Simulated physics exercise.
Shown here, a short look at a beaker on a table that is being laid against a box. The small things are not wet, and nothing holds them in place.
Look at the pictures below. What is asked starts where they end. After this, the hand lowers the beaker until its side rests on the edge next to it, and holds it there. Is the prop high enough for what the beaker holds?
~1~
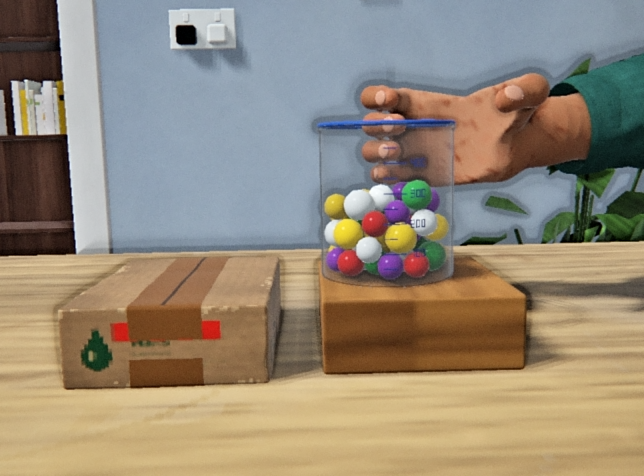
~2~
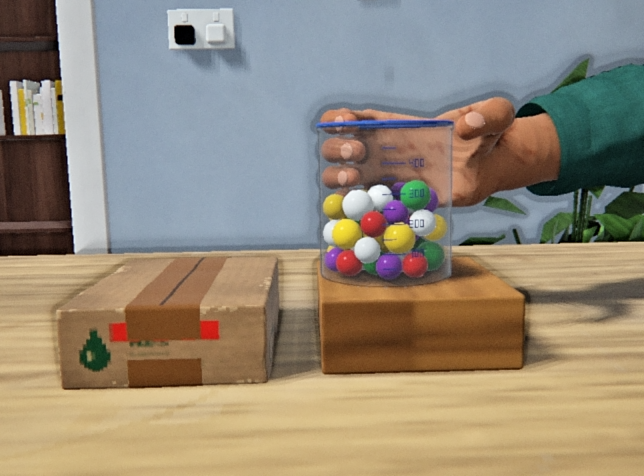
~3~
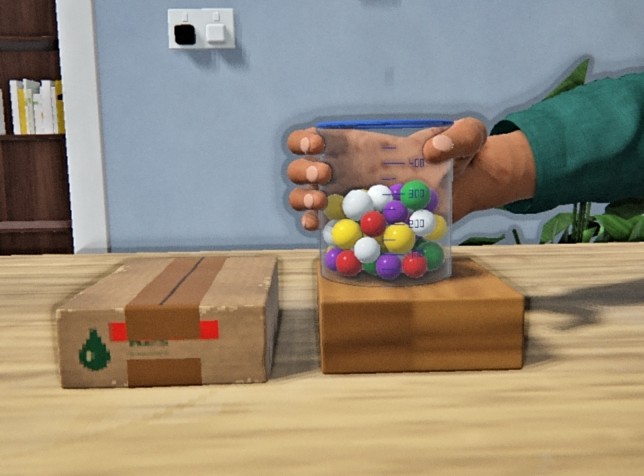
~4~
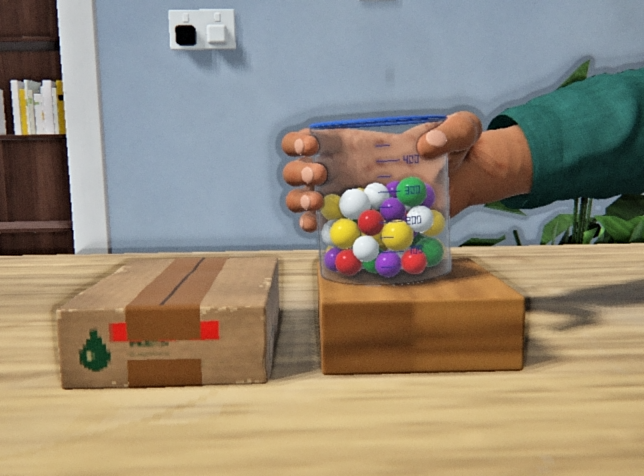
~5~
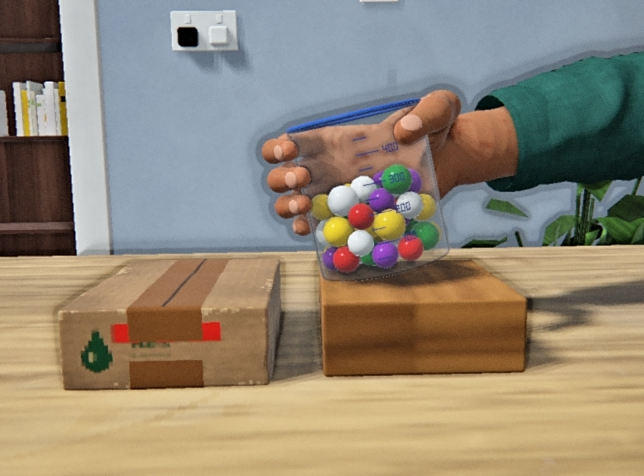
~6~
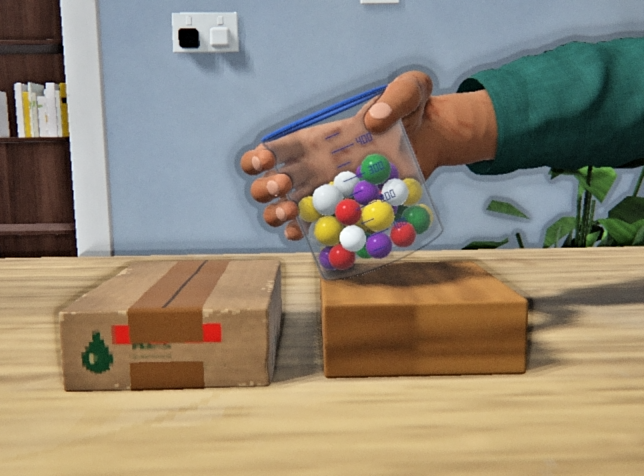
That's going to be a messy lean with some lost.
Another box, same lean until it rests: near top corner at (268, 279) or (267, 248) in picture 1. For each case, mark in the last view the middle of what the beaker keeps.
First try at (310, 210), second try at (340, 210).
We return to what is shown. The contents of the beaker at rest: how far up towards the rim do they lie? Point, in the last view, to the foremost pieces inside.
Looks like they settle around (194, 253) in the last picture.
Then, 0.32 s on from there, the beaker leans 40°; everything is still inside.
Then, 0.72 s on from there, the beaker leans 63°; everything is still inside.
Then, 1.16 s on from there, the beaker leans 85°; everything is still inside.
In the end, the beaker rests on the box at 86°; near a third of the gumballs out of it.
